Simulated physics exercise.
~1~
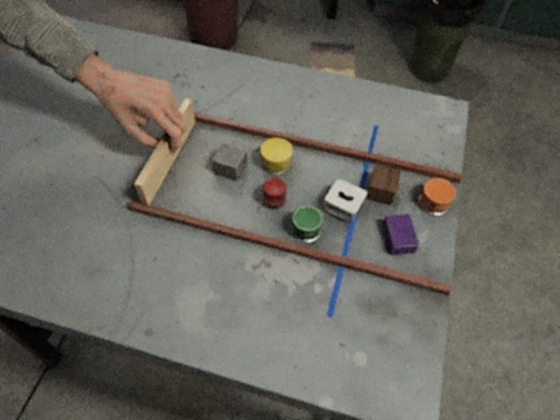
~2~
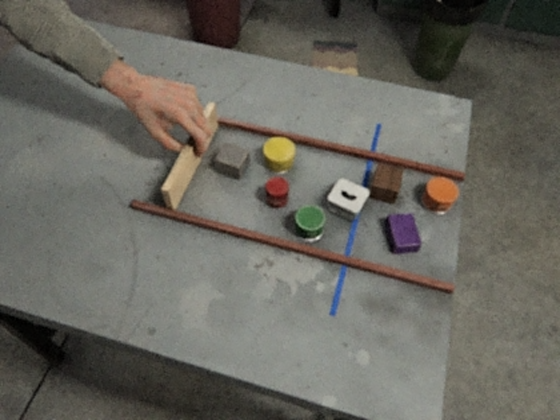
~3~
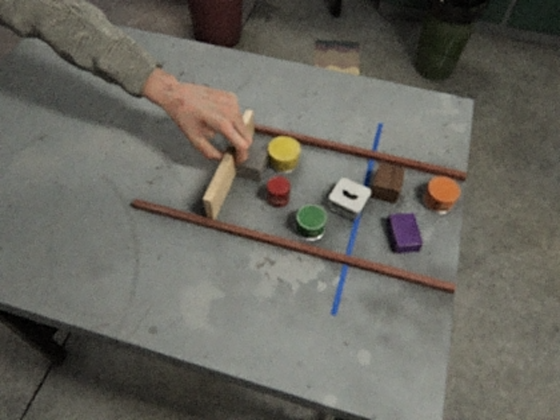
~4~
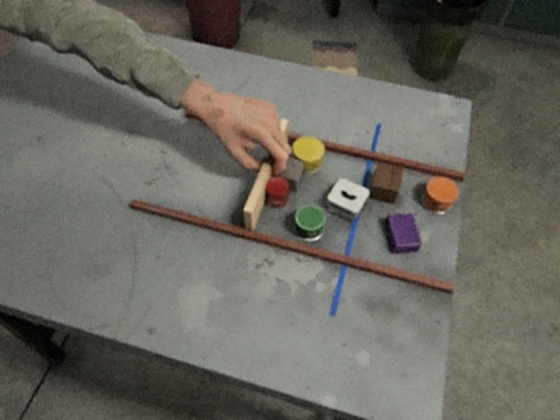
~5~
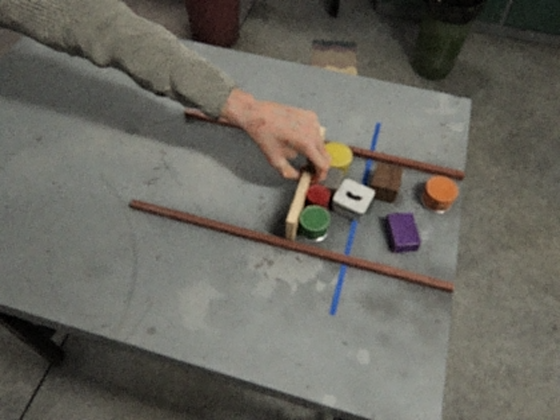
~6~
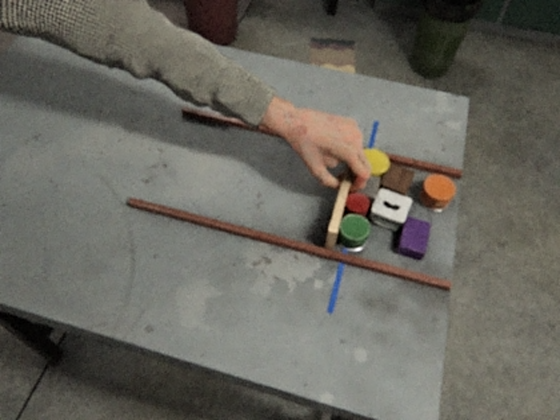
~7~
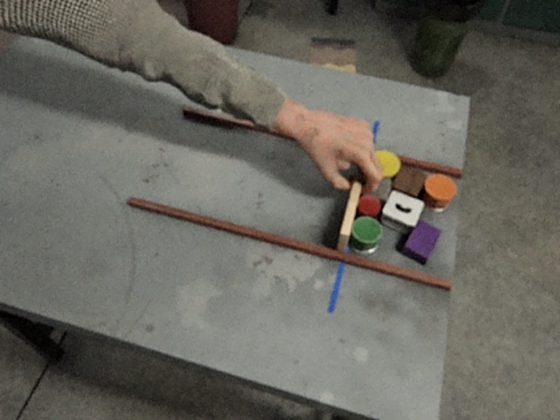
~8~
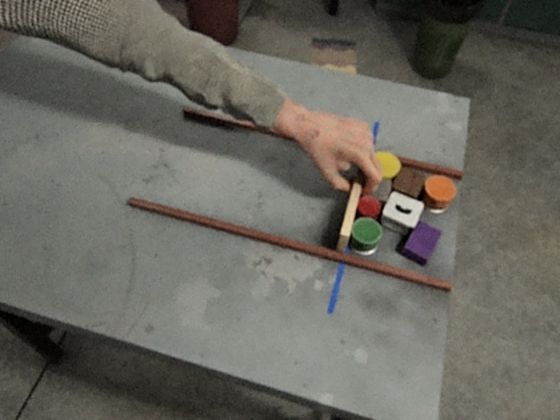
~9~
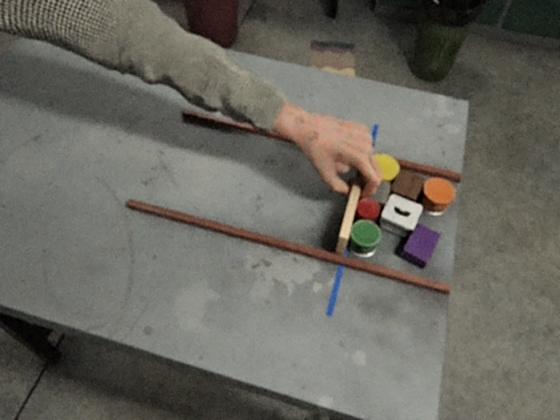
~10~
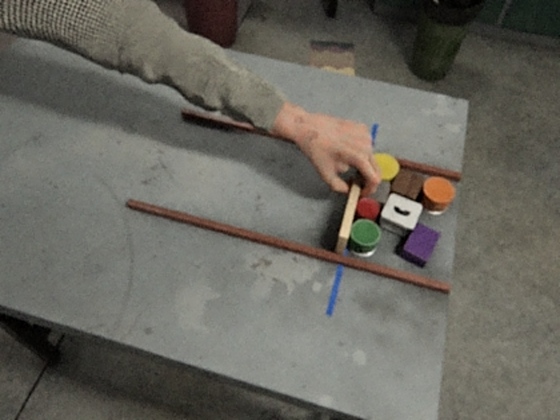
On a grey tabletop above a concrete floor, two reddish-brown strips form a wide channel leading toward the right-hand edge, with a line of blue tape across it. A hand holds a wooden board upright at the left, behind a scatter of small tubs and blocks. The hand slides the board right, first gathering the grey block, then the yellow pot, the red tub and the green tin. The growing cluster crosses the tape and nudges the white, brown and purple pieces along. The board stops at the tape, and everything rests on the table, with nothing fallen.
